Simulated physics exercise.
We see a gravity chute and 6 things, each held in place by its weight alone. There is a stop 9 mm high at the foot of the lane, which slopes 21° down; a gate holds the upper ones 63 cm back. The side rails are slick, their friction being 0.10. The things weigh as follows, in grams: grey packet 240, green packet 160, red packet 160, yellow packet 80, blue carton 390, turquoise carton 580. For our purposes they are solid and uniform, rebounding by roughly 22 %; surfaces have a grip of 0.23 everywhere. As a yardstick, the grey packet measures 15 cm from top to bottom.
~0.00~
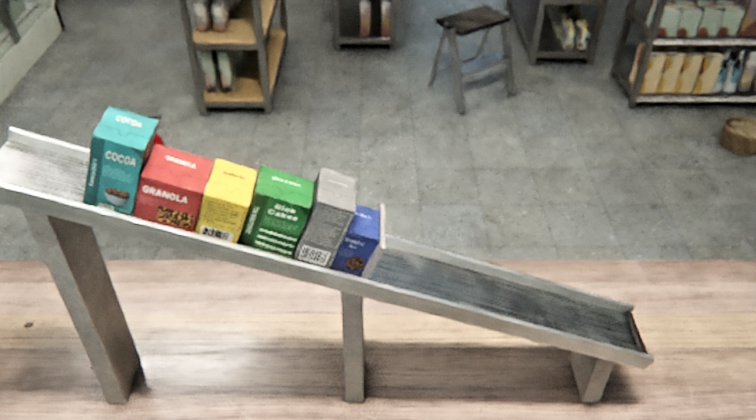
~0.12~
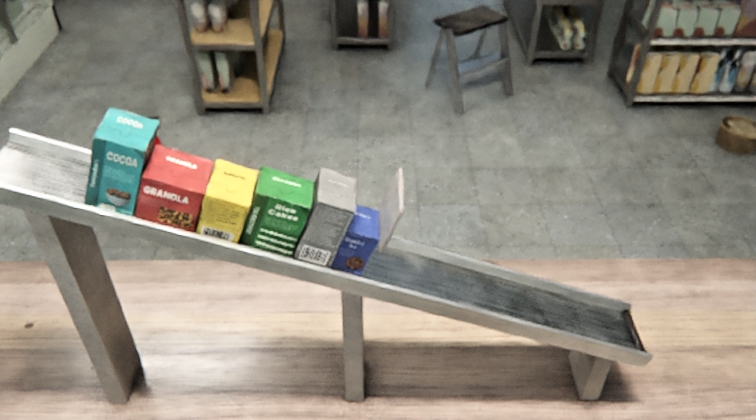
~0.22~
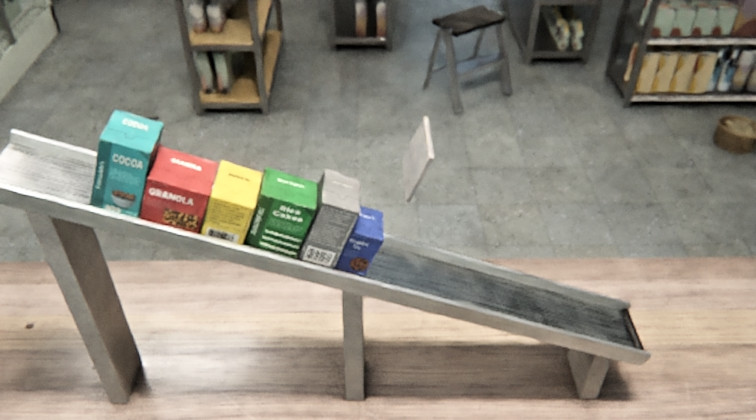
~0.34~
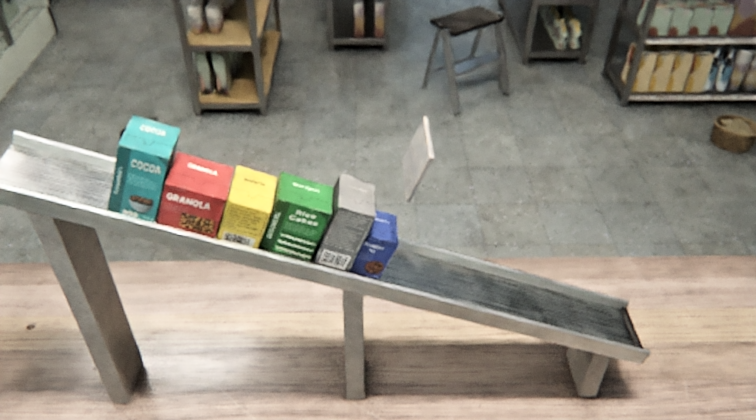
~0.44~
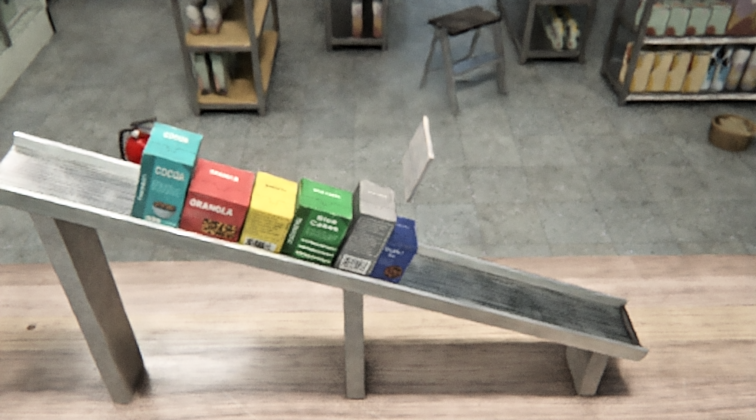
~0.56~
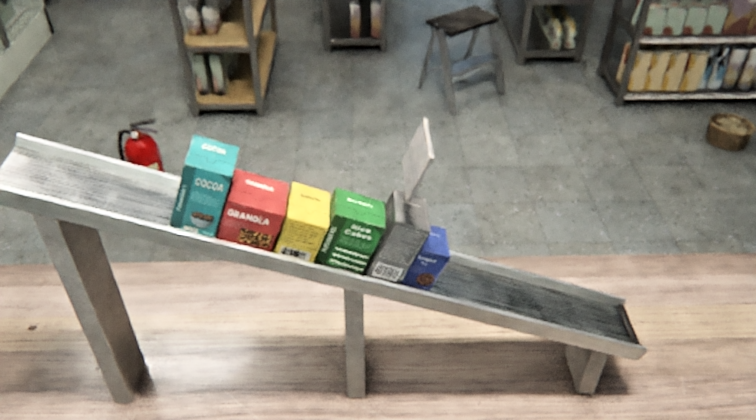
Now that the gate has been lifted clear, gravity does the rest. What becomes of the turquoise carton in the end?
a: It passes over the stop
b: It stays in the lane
b, it stays in the lane.
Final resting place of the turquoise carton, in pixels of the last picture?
Near (535, 290).
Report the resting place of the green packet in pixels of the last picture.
Rest position, about (652, 350) px.
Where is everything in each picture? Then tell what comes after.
In the first frame, gate shut; turquoise carton (121, 162); grey packet (324, 220).
In the second frame, red packet (175, 189); yellow packet (226, 203).
In the third frame, leader 62 cm from the stop; blue carton (359, 240); grey packet (329, 221).
In the fourth frame, leader 59 cm from the stop; grey packet (344, 224); green packet (296, 217).
In the fifth frame, leader 55 cm from the stop; blue carton (392, 248); yellow packet (267, 214).
In the sixth frame, leader 49 cm from the stop; turquoise carton (204, 187); grey packet (396, 238).
Around 0.86 s, leader 23 cm from the stop; turquoise carton near (335, 222).
Around 1.26 s, blue carton now over the stop; turquoise carton tipped 41° against what carries it near (450, 253); grey packet tipped 16° against what carries it.
Finally (2.5 s), over the stop, grey packet, green packet and blue carton; on their side or leaning hard in the lane, turquoise carton; the other 2 in the lane. In the last view, turquoise carton near (535, 290).
